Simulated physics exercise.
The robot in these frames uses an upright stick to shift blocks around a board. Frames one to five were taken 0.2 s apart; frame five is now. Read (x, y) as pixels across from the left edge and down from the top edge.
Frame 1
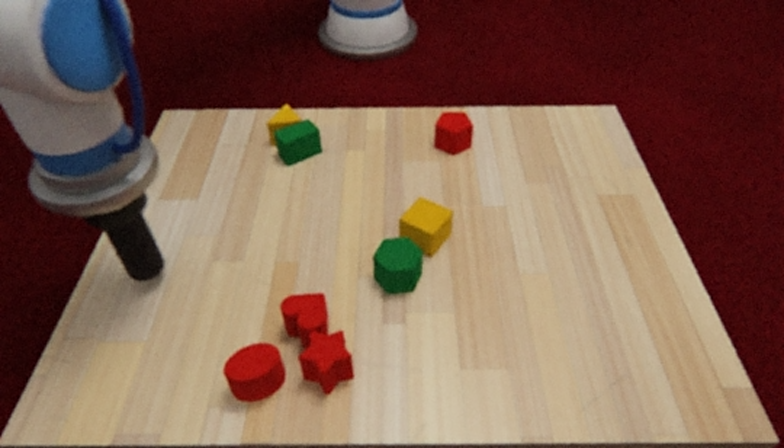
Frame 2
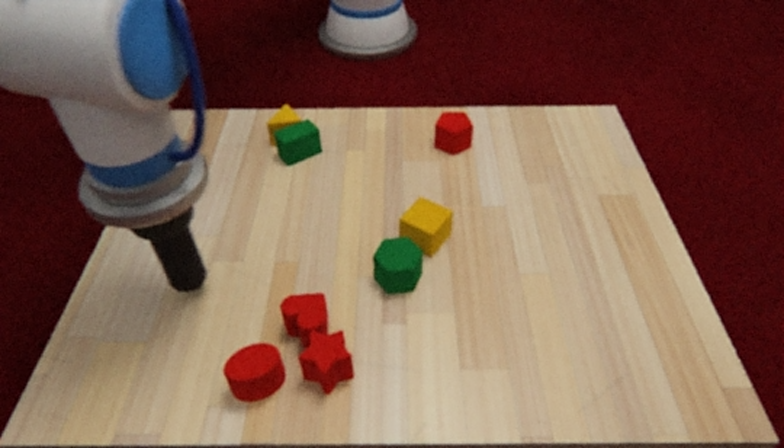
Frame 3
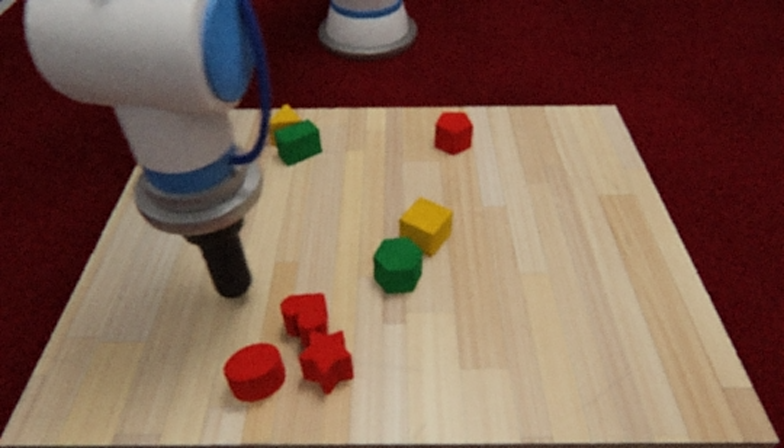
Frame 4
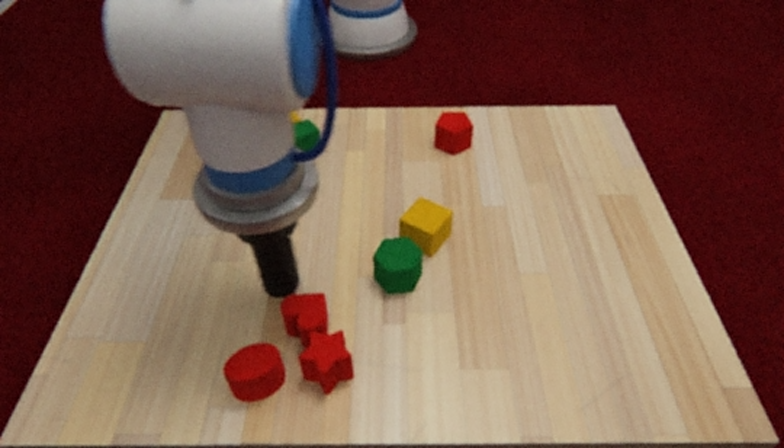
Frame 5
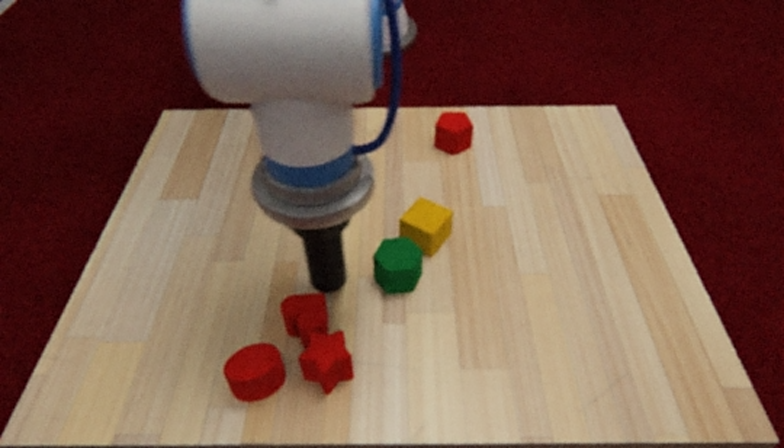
At first, a robot arm holds a dark upright stick over the left side of a wooden board scattered with red, green and yellow blocks. The arm moves steadily right, passing in front of the blocks at the back, until the stick is just above the red heart-shaped block, while the blocks stay still.
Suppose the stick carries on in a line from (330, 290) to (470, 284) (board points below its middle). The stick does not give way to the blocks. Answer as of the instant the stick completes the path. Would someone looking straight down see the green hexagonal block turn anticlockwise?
My answer is yes.
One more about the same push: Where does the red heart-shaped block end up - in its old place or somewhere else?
By the last moment, the red heart-shaped block will still be in its place.
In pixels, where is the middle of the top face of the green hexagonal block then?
My estimate: (481, 231).
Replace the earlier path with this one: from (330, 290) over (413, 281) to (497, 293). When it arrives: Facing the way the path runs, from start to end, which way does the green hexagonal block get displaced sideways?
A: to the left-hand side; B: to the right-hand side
A (to the left-hand side)
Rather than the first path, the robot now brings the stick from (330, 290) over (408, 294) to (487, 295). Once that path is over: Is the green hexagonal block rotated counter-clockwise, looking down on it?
Yes, that is how it ends up.
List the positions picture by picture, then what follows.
Stick's lower end (147, 269); red heart-shaped block (305, 308); green hexagonal block (398, 253); yellow square (426, 214), in the first frame.
Stick (189, 279); blocks still, in the second frame.
Stick (235, 285); blocks still, in the third frame.
Stick (282, 285); blocks still, in the fourth frame.
Stick (329, 280); red heart-shaped block (305, 308); green hexagonal block (398, 253); yellow square (426, 214), in the fifth frame.
The first path, step by step. One third of the way, stick (377, 278); green hexagonal block (413, 249).
Two thirds of the way, stick (425, 276); green hexagonal block (457, 242), turned 20° anticlockwise; yellow square (434, 210), turned 35° anticlockwise.
At the end, stick (472, 274); red heart-shaped block still; green hexagonal block (481, 231), turned 45° anticlockwise; yellow square (434, 210), turned 35° anticlockwise.
